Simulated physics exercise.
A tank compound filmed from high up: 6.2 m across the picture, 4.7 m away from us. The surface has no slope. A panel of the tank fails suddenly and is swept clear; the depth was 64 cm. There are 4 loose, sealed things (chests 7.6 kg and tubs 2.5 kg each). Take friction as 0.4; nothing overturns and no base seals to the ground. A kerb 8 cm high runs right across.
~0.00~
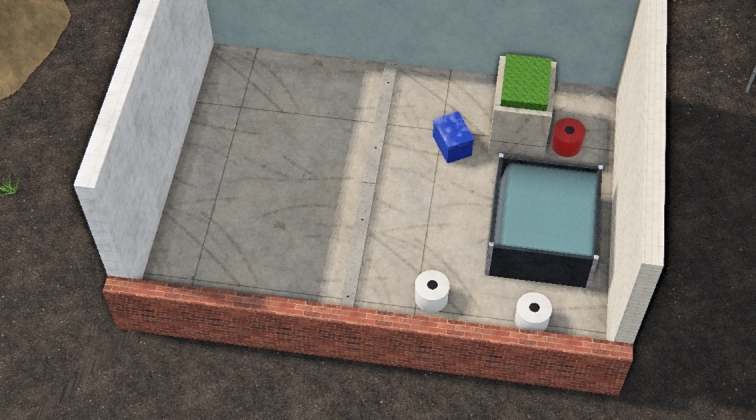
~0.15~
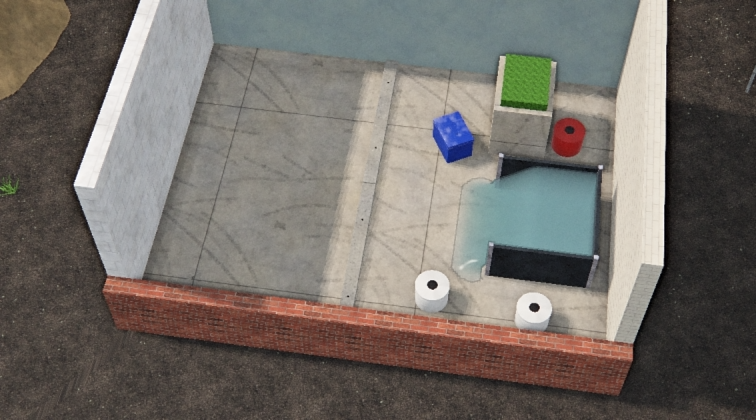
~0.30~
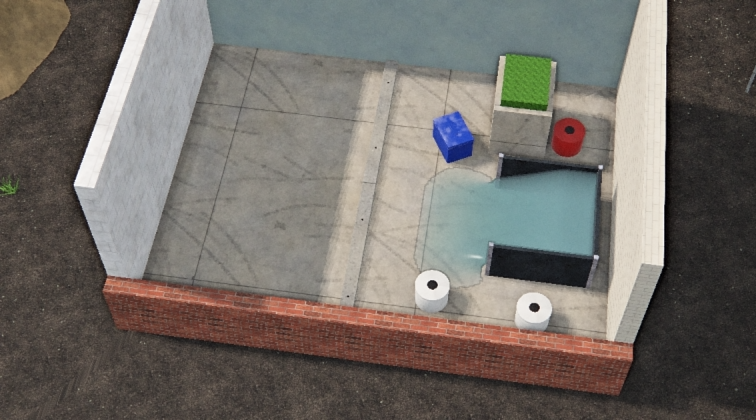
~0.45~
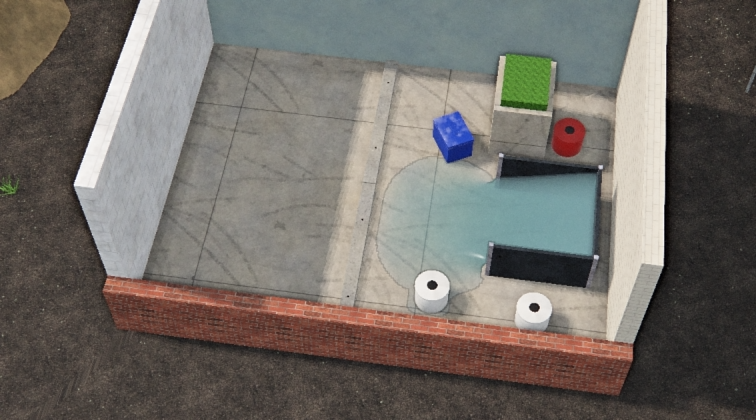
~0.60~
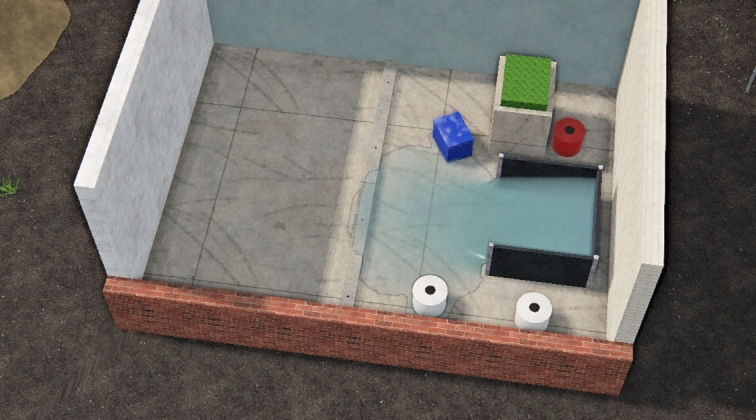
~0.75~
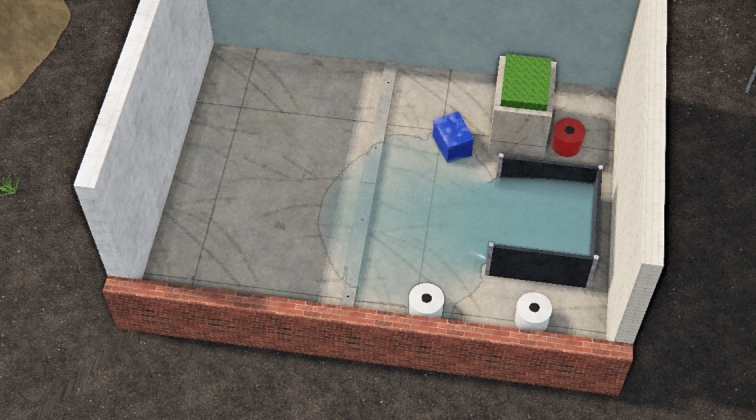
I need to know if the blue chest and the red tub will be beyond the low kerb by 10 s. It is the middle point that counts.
The blue chest falls short, the red tub stays short.
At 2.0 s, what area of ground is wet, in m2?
Roughly 21 m2.
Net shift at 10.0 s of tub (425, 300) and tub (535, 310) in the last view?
In that order: 50 cm, 80 cm.
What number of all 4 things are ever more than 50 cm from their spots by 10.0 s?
I count 4.
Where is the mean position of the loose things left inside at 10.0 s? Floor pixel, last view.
Near (527, 191).
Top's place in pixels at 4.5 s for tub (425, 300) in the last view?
Around (528, 281).
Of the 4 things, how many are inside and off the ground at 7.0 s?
At that moment 3.
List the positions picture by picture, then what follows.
The first frame shows the blue chest at (454, 129) rests on the ground; the red tub at (570, 130), on the bottom; water covers 1.9 m2; 0 of 4 have shifted.
The second frame shows the blue chest at (454, 129), on the bottom; the red tub at (570, 130), on the bottom; water covers 2.7 m2; 0 of 4 have shifted.
The third frame shows the blue chest at (454, 129) rests on the ground; the red tub at (570, 130) rests on the ground; 3.7 m2 under water; 0 of 4 have shifted.
The fourth frame shows the blue chest at (454, 129), on the bottom; the red tub at (570, 130), on the bottom; 4.8 m2 under water; 0 of 4 have shifted.
The fifth frame shows the blue chest at (454, 129), on the bottom; the red tub at (570, 130), on the bottom; 5.9 m2 under water; 1 of 4 have shifted.
The sixth frame shows the blue chest at (454, 129), on the bottom; the red tub at (570, 130), on the bottom; 7.3 m2 under water; 1 of 4 have shifted.
After 2.0 s the blue chest is near (453, 108), 0.4 m from its start, aground; the red tub is near (570, 130), 0.0 m from its start, aground; 0 of 4 are over the mark; 1 afloat.
After 4.5 s the blue chest is near (460, 107), 0.4 m from its start, aground; the red tub is near (570, 130), 0.0 m from its start, aground; 0 of 4 are over the mark; 1 afloat.
After 7.0 s the blue chest is near (479, 94), 0.7 m from its start, afloat; the red tub is near (569, 130), 0.0 m from its start, aground; 0 of 4 are over the mark; 3 afloat.
After 10.0 s the blue chest is near (493, 72), 1.2 m from its start, aground; the red tub is near (567, 92), 0.7 m from its start, afloat; 0 of 4 are over the mark; 3 afloat.
